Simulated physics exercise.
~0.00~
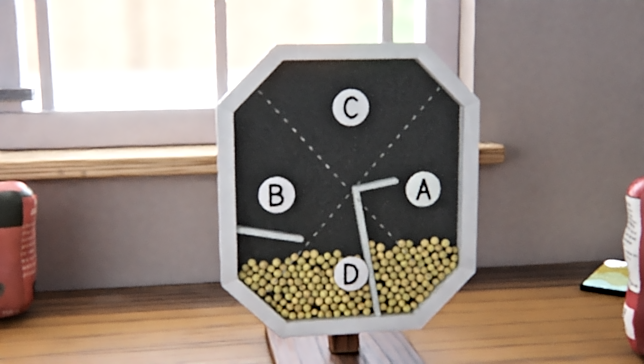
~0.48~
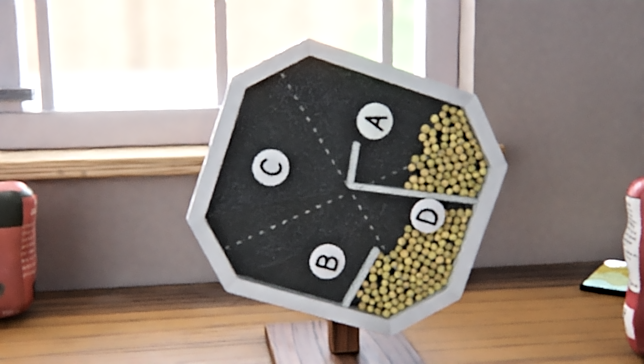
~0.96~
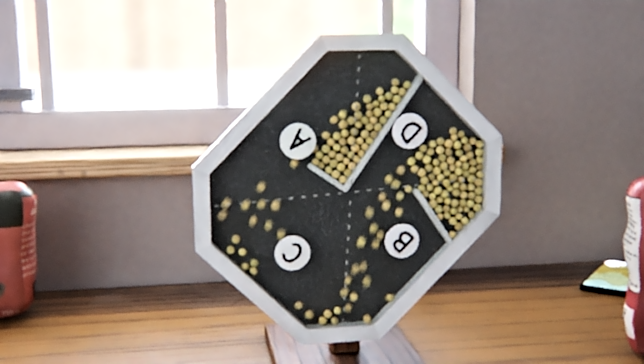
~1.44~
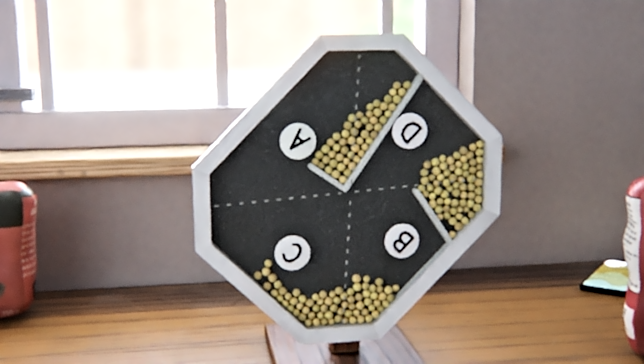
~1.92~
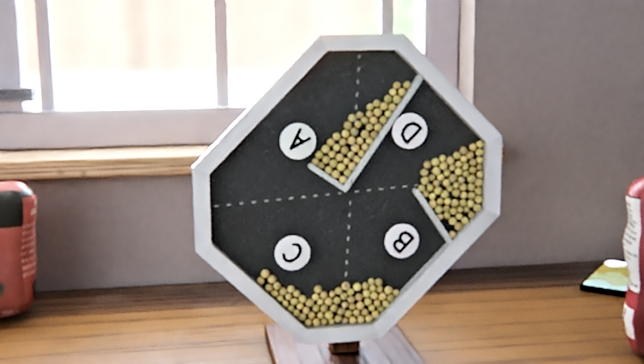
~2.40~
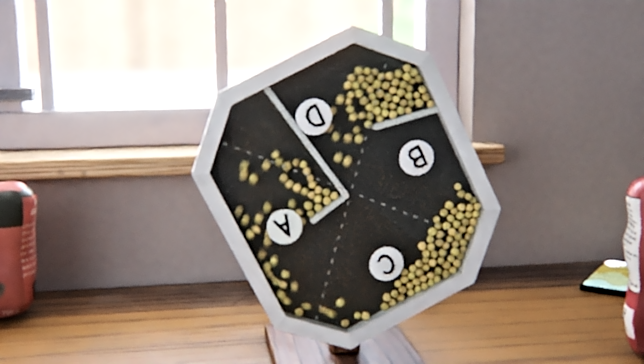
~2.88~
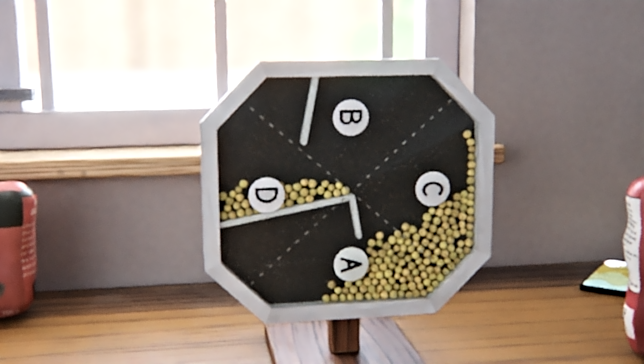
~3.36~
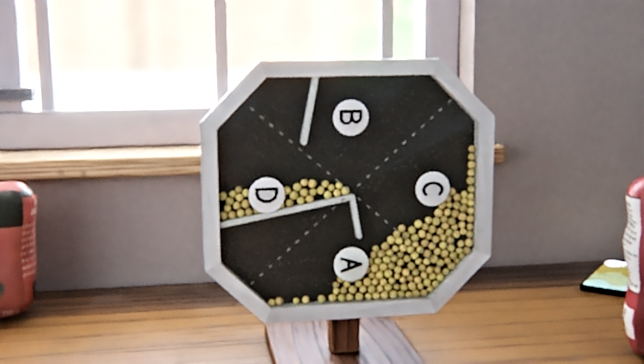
We see an octagonal case of soya beans turn anticlockwise on a stand, pause, then turn further the same way, the beans spilling between lettered wedges until they settle with most in A and C, some on a ledge in D, and none in B.
